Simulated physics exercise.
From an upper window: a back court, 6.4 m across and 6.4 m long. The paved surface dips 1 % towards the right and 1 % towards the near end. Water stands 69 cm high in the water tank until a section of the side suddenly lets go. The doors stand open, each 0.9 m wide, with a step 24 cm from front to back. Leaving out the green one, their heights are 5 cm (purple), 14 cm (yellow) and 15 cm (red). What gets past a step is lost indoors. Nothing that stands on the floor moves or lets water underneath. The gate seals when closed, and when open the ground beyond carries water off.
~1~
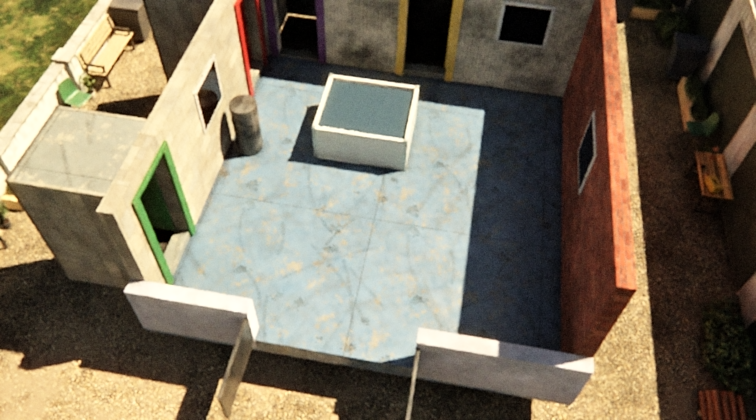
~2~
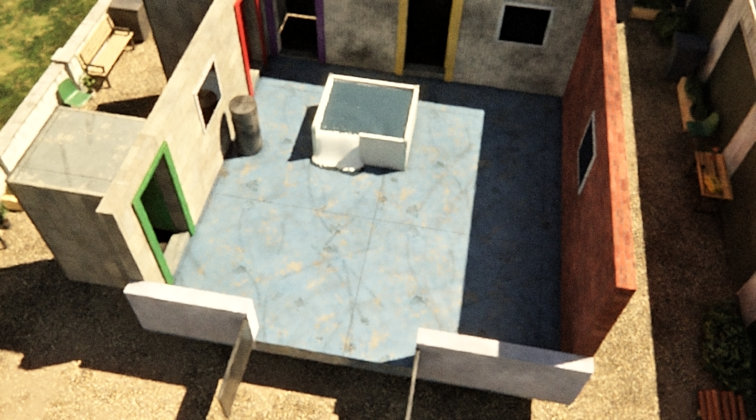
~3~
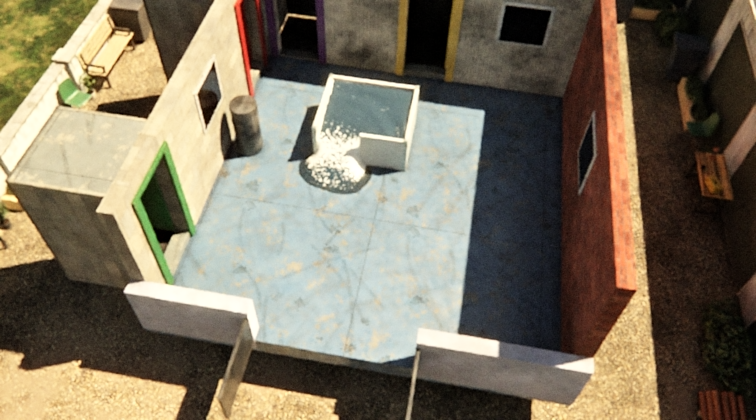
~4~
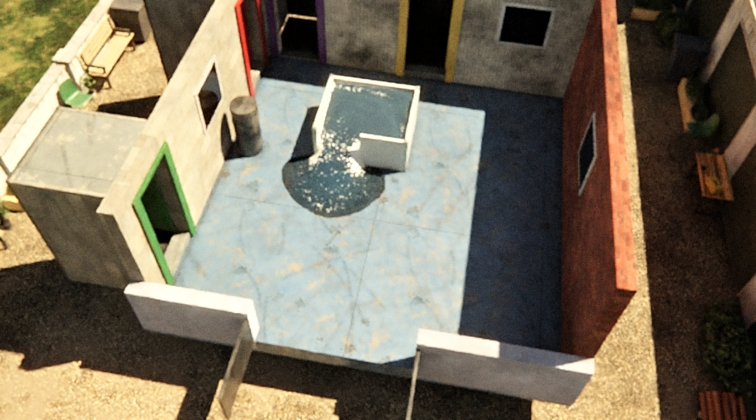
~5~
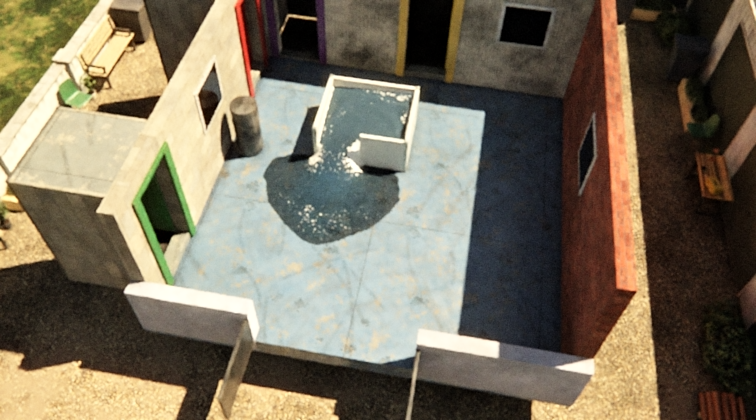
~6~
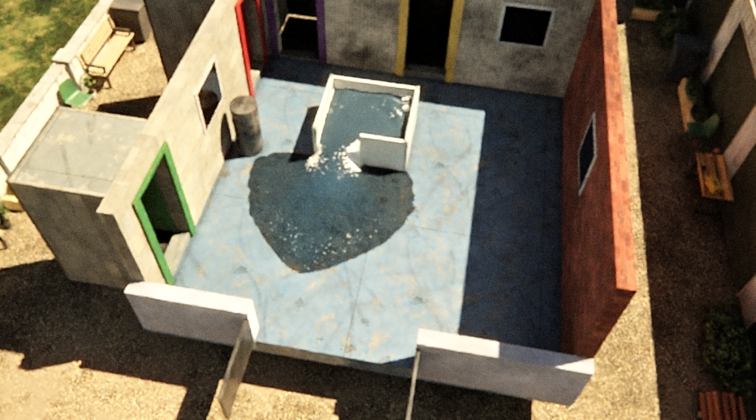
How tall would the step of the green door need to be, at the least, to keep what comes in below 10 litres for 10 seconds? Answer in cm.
Some 12 cm above the ground.
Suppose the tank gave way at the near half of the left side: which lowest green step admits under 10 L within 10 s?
Then roughly 7.0 cm.
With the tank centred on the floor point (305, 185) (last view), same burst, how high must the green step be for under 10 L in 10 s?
Then roughly 22 cm.
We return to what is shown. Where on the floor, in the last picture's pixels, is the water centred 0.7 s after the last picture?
Near (343, 171).
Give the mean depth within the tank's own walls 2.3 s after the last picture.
Roughly 23 cm on average.
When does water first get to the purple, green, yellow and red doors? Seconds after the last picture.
Arrival: Purple not within the 10 s, green 0.8 s, yellow not within the 10 s, red not within the 10 s.
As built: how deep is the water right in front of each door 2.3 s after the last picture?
In cm: Purple 0, green 15, yellow 0, red 0.
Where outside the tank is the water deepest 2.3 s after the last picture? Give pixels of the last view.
Near (191, 264).
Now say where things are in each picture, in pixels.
The water tank at (367, 110) is whole and still, 69 cm deep; the green door at (168, 222) is dry, in the first frame.
The front is at (350, 173), 0.3 m from the gap at (338, 150); 0.2 m2 of floor is wet, 69 cm left at the back, in the second frame.
The gap is at (339, 151), the front 0.8 m out at (338, 191); the back of the water tank holds 68 cm, in the third frame.
The front is at (322, 213), 1.3 m from the gap at (339, 152); 1.7 m2 of floor is wet, 61 cm left at the back, in the fourth frame.
The front is at (305, 236), 1.9 m from the gap at (339, 152); 3.1 m2 of floor is wet, 59 cm left at the back, in the fifth frame.
Water pours out at (339, 152) and has run 2.5 m, to (303, 268); about 4 cm deep outside, 57 cm at the back; 1.5 m in a straight line remain to the green door at (168, 223), in the sixth frame.
Then, 0.7 s after the last picture water covers 35 % of the floor, deepest (31 cm) near (331, 163); it has not reached the green door.
Then, 2.3 s after the last picture water covers 40 % of the floor, deepest (22 cm) near (191, 264); 15 cm at the green door, 1 litre in over its 16 cm step.
Then, 9.3 s after the last picture water covers 55 % of the floor, deepest (8 cm) near (485, 367); 4 cm at the green door, 2 litres in over its 16 cm step.
At the green door as built, the water peaked near 16 cm, 2.7 s after the last picture.
With a step of 9.5 cm, 20 litres would have come in within the 10 s; with 13 cm, 7 litres. So under 10 litres takes about 12 cm.
